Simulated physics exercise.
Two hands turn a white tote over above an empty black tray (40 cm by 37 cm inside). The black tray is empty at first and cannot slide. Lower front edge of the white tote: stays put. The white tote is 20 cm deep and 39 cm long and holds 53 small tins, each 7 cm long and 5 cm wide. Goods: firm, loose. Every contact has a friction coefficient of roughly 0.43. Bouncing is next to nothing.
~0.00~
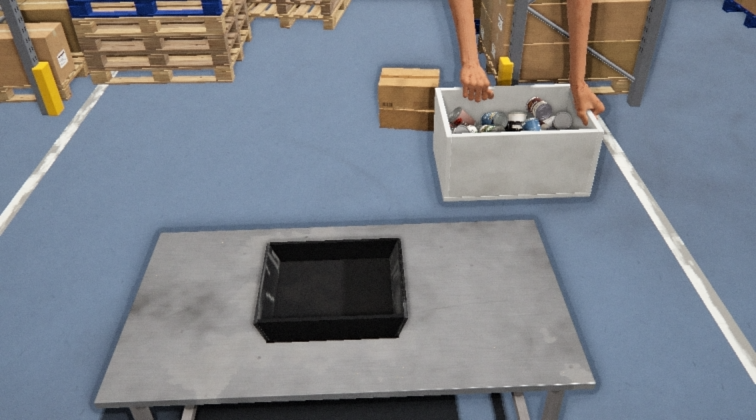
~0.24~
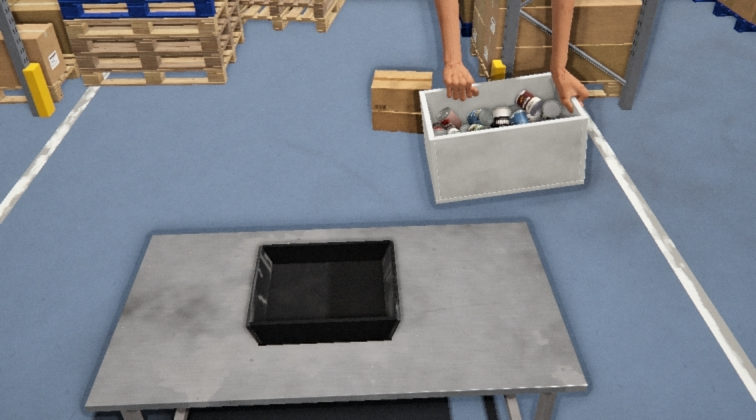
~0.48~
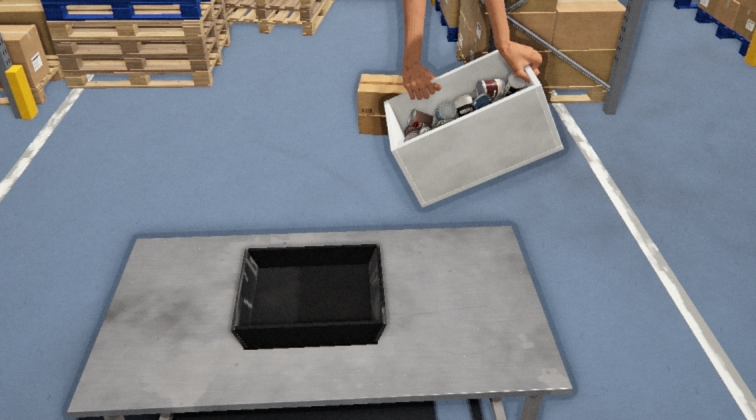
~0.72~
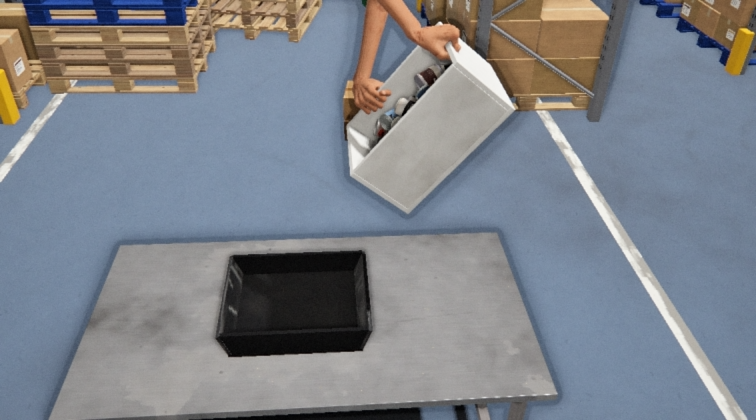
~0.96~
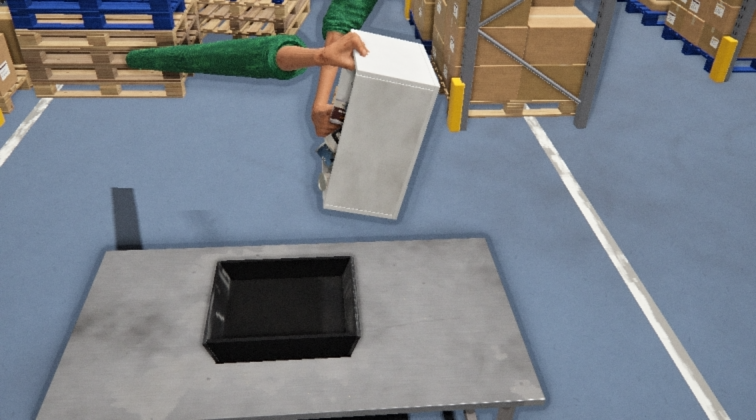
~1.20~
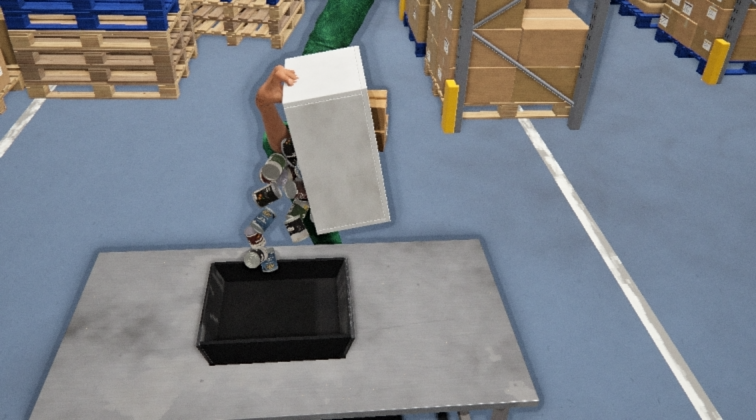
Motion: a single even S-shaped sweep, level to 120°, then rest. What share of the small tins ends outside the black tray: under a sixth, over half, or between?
You'll likely see not even a sixth of the load outside the black tray.
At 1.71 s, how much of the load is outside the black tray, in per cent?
By that time, roughly 5 percent.
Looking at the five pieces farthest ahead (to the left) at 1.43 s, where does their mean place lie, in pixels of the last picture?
Around pixel (222, 300).
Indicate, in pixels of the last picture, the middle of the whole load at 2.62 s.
Look near pixel (258, 314).
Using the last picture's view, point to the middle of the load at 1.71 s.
Load centre: About (263, 299).
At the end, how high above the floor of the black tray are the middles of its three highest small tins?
Some 10 cm.
After 1.43 s, tilt 116°; 25 still in the white tote, 15 in the black tray, 1 outside the black tray and 12 in the air.
After 1.71 s, tilt 120°; 4 still in the white tote, 32 in the black tray, 3 outside the black tray and 14 in the air.
After 2.11 s, tilt 120°; 47 in the black tray, 4 outside the black tray and 2 in the air.
Outcome (at 2.62 s), 49 in the black tray and 4 outside the black tray. Asked share, 4 of 53, 8 per cent.
